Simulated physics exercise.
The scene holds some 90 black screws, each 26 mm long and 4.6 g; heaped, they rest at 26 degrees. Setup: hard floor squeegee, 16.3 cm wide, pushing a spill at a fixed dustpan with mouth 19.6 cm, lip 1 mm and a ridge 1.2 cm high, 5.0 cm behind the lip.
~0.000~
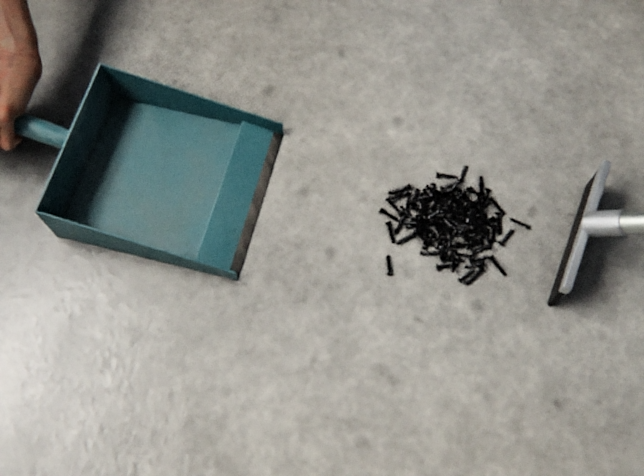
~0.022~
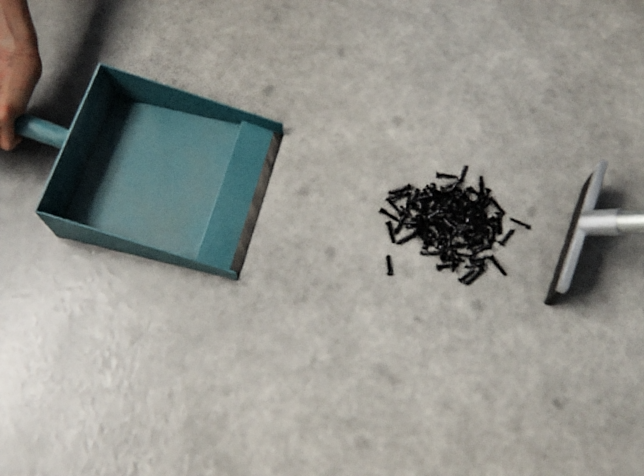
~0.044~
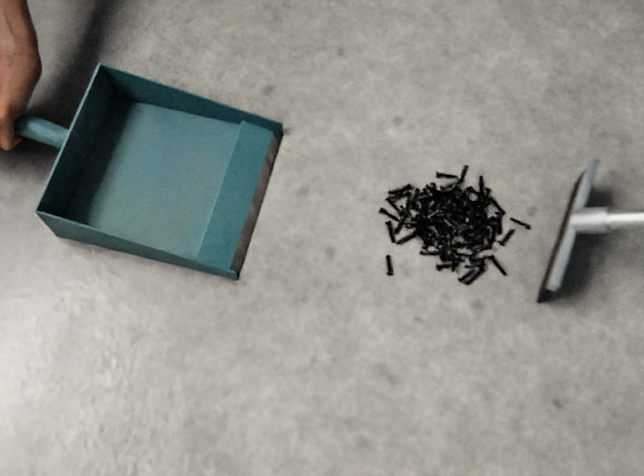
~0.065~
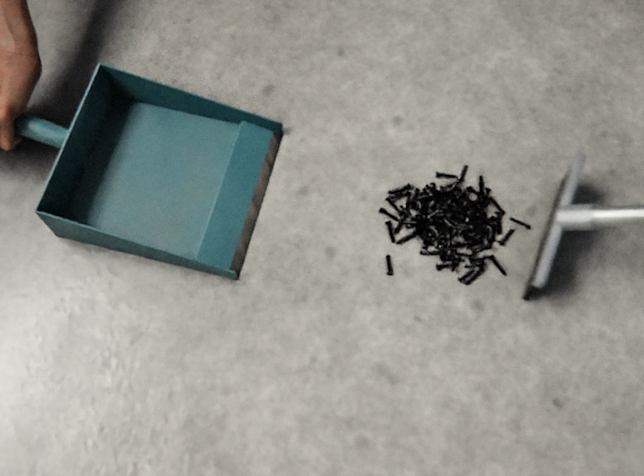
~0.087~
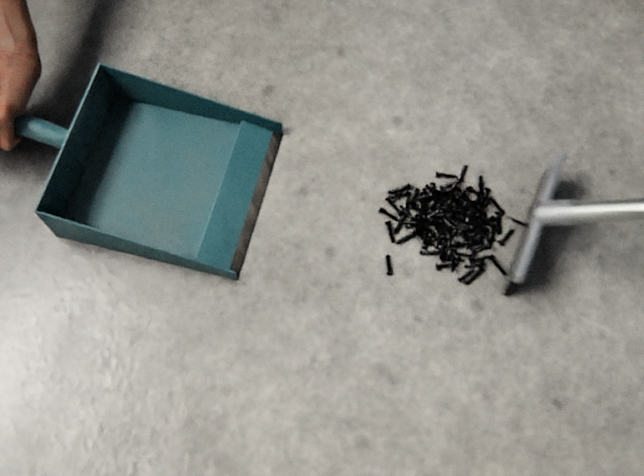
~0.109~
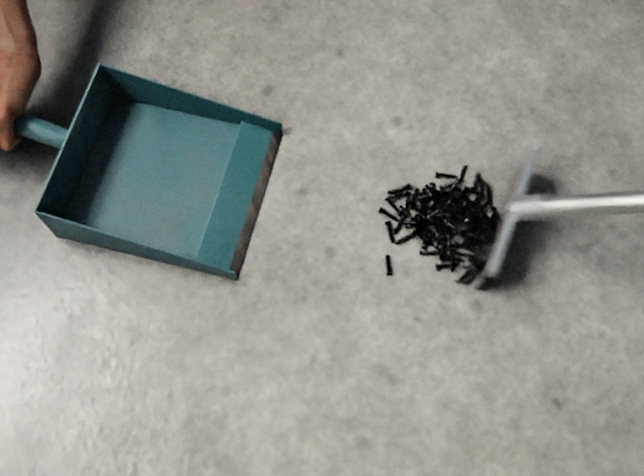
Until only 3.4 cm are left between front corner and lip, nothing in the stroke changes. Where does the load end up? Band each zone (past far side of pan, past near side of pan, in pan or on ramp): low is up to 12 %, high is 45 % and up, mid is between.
Past the pan's far side mid, past the pan's near side low, in the pan or on its ramp high.
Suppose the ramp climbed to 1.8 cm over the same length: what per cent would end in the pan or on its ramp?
Estimate with the new ramp: Some 55 in a hundred.
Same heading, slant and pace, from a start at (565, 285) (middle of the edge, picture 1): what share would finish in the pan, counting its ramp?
About 55 per cent.
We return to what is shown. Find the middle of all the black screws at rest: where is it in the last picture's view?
Est. centre at rest: (213, 156) px.
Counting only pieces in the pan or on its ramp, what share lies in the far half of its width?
About 60 %.
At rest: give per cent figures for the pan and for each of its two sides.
The far side gets 20, the near side 0 and the pan 60.
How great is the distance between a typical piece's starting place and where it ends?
Median: Approx. 30 cm.
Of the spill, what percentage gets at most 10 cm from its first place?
Roughly 0 in a hundred.
Then, at 0.21 s, middle of the blade 15 cm from the lip; 0 % over the lip, far side 10 %, near side 0 %.
After 0.28 s, middle of the blade 7 cm from the lip; 0 % over the lip, far side 20 %, near side 0 %.
After 0.49 s, middle of the blade 5 cm from the lip; 70 % over the lip, far side 20 %, near side 0 %.
By 1.8 s all is still; far side 20 %, near side 0 %, pan 60 %, in front of the lip or behind the blade 20 %.
